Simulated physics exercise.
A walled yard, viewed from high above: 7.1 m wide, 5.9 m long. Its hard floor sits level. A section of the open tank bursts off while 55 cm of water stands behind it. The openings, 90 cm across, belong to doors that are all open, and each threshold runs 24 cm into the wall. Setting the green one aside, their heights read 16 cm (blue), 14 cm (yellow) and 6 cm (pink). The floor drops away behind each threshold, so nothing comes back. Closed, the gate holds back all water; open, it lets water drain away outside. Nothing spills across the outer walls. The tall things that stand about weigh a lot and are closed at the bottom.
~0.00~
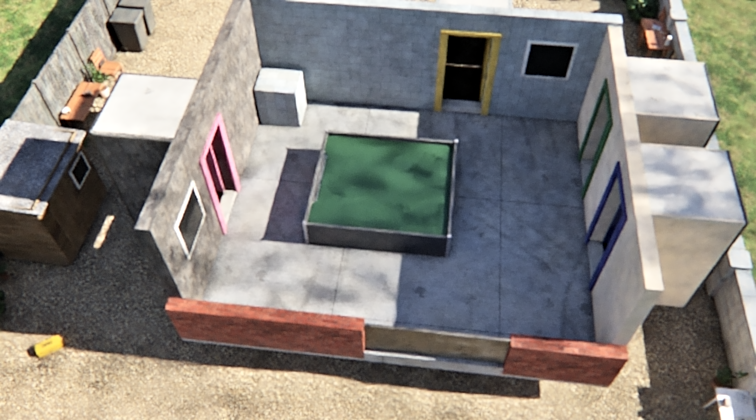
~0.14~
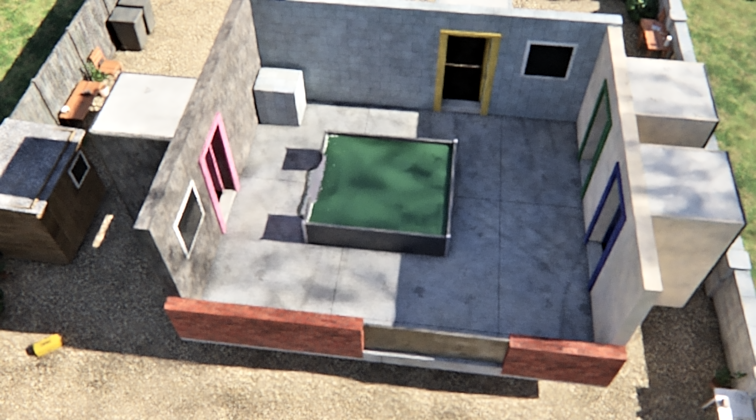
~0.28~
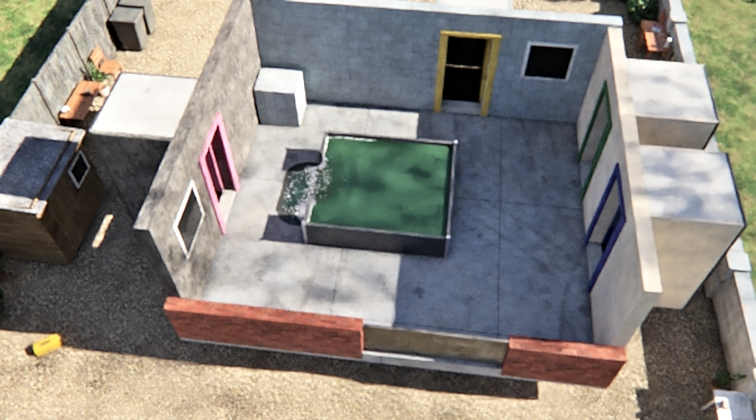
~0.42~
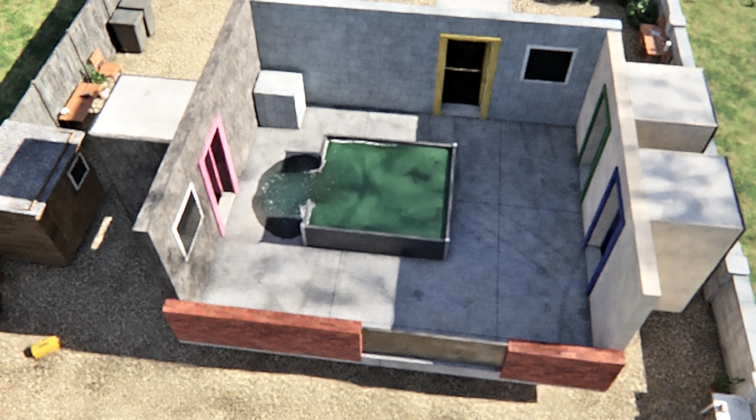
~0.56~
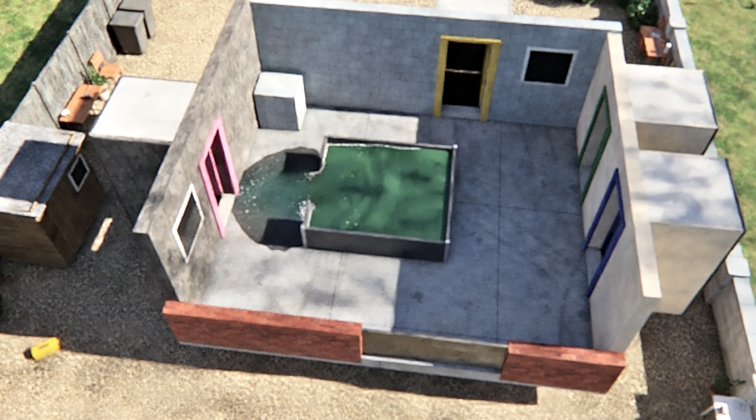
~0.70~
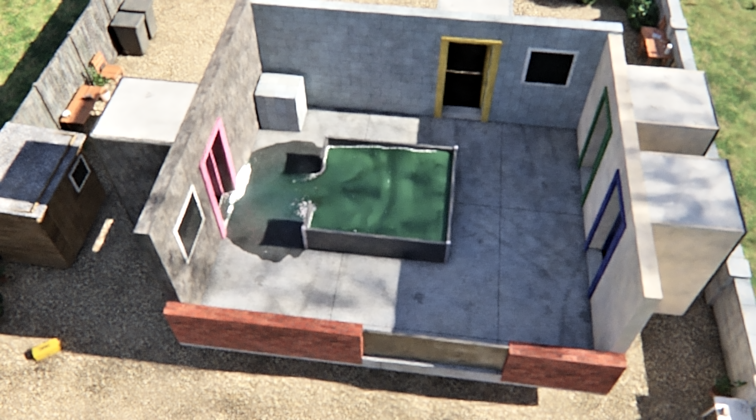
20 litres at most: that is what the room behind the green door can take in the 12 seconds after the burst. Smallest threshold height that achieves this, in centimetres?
6.5 cm.
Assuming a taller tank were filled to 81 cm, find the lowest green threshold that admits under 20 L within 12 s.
Minimum height: Approx. 11.5 cm.
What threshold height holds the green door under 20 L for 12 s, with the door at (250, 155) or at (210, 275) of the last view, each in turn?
Roughly 24 cm for the first and 6.5 cm for the second.
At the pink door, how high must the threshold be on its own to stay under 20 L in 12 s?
Pink door, minimum about 29 cm.
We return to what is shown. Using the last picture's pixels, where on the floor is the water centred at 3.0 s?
The centre of all the water is around (343, 203).
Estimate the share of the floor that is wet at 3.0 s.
Around 30 per cent of the free floor.
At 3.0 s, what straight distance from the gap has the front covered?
Roughly 3.6 m.
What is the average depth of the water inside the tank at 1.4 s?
Around 43 cm on average.
After 1.4 s water covers 15 % of the floor, deepest (36 cm) near (250, 182); it has not reached the green door.
After 3.0 s water covers 30 % of the floor, deepest (34 cm) near (266, 133); it has not reached the green door.
After 12.0 s water covers 100 % of the floor, deepest (12 cm) near (478, 305); 7 cm at the green door, 5 litres in over its 8 cm threshold.
At the green door as built, the water arrived by 5.3 s and peaked near 9 cm at 6.6 s.
With a threshold of 5.5 cm, 31 litres would have come in within the 12 s; with 7.5 cm, 8 litres. So under 20 litres takes about 6.5 cm.
